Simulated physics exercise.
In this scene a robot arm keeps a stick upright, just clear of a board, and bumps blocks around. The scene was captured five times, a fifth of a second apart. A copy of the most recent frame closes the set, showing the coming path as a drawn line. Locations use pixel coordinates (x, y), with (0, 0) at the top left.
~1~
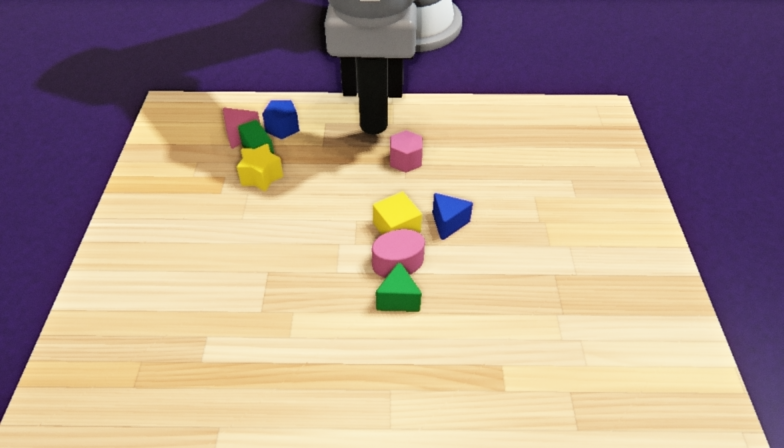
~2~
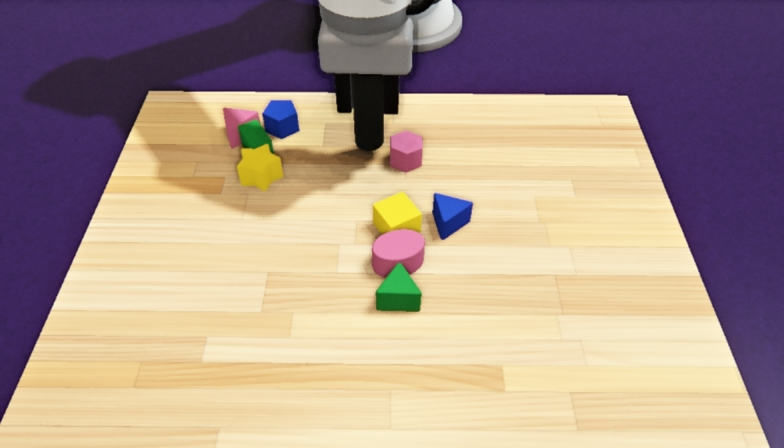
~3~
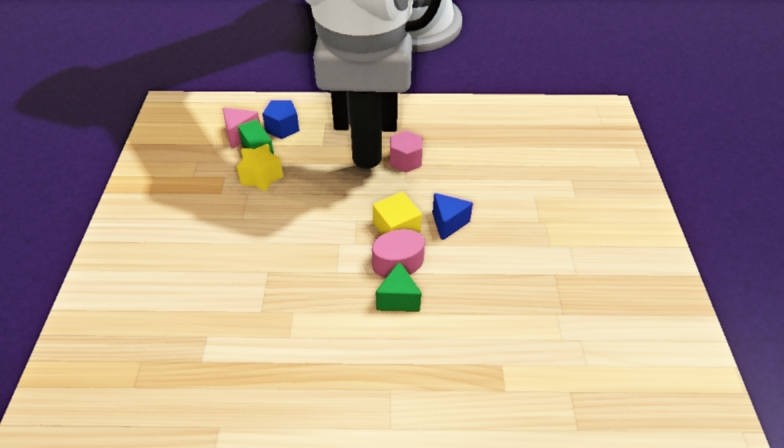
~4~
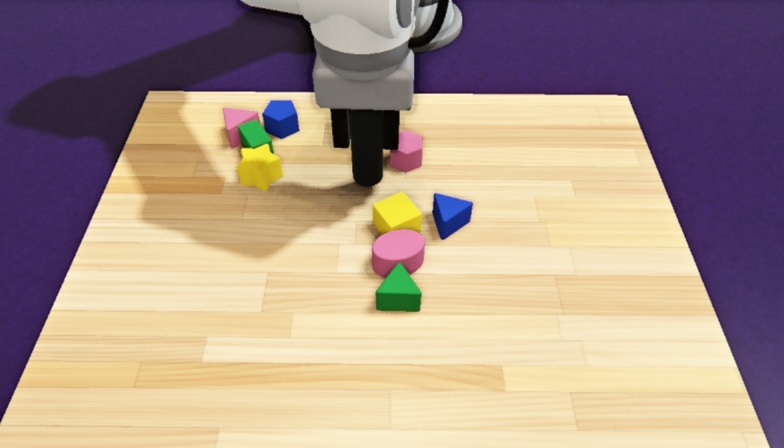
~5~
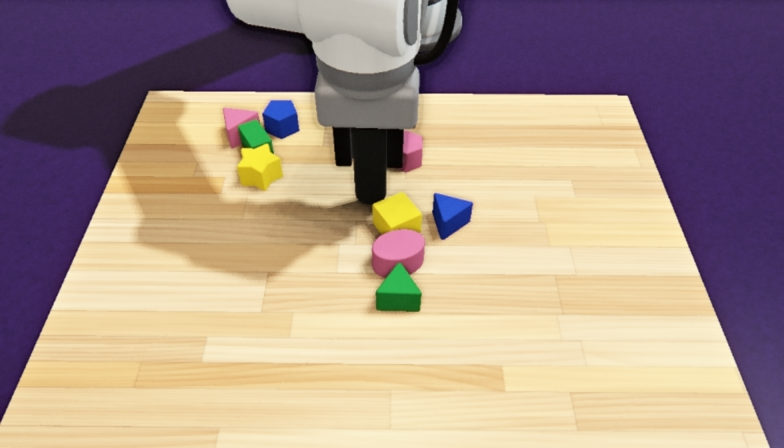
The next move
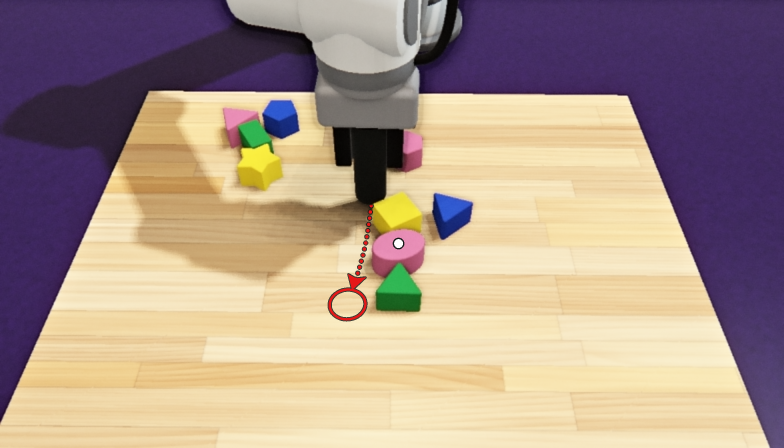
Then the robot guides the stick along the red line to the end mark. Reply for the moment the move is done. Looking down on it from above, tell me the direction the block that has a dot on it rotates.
Looking down, it rotates clockwise.
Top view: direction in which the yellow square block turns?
Against the clock.
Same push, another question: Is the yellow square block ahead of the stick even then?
I'd say no.
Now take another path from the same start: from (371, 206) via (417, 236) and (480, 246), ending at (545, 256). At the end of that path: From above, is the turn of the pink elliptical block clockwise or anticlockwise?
From above, the pink elliptical block will be seen to turn clockwise.
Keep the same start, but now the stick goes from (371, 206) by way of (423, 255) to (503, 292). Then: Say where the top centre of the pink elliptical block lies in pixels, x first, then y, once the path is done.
The pink elliptical block ends near (414, 266).
The drawn path runs from (371, 206) via (367, 236) and (359, 269), ending at (348, 304); the dot is on the pink elliptical block.
On the path given first. One third of the way, stick (366, 226); yellow square block (402, 219), turned 50° anticlockwise; pink elliptical block (405, 249), turned 20° clockwise; green three-sided block (399, 284).
Two thirds of the way, stick (358, 259); yellow square block (402, 219), turned 50° anticlockwise; pink elliptical block (405, 249), turned 20° clockwise; green three-sided block (399, 284).
At the end, stick (347, 294); yellow square block (402, 219), turned 50° anticlockwise; pink elliptical block (405, 249), turned 20° clockwise; green three-sided block (399, 284); pink hexagon not moved.
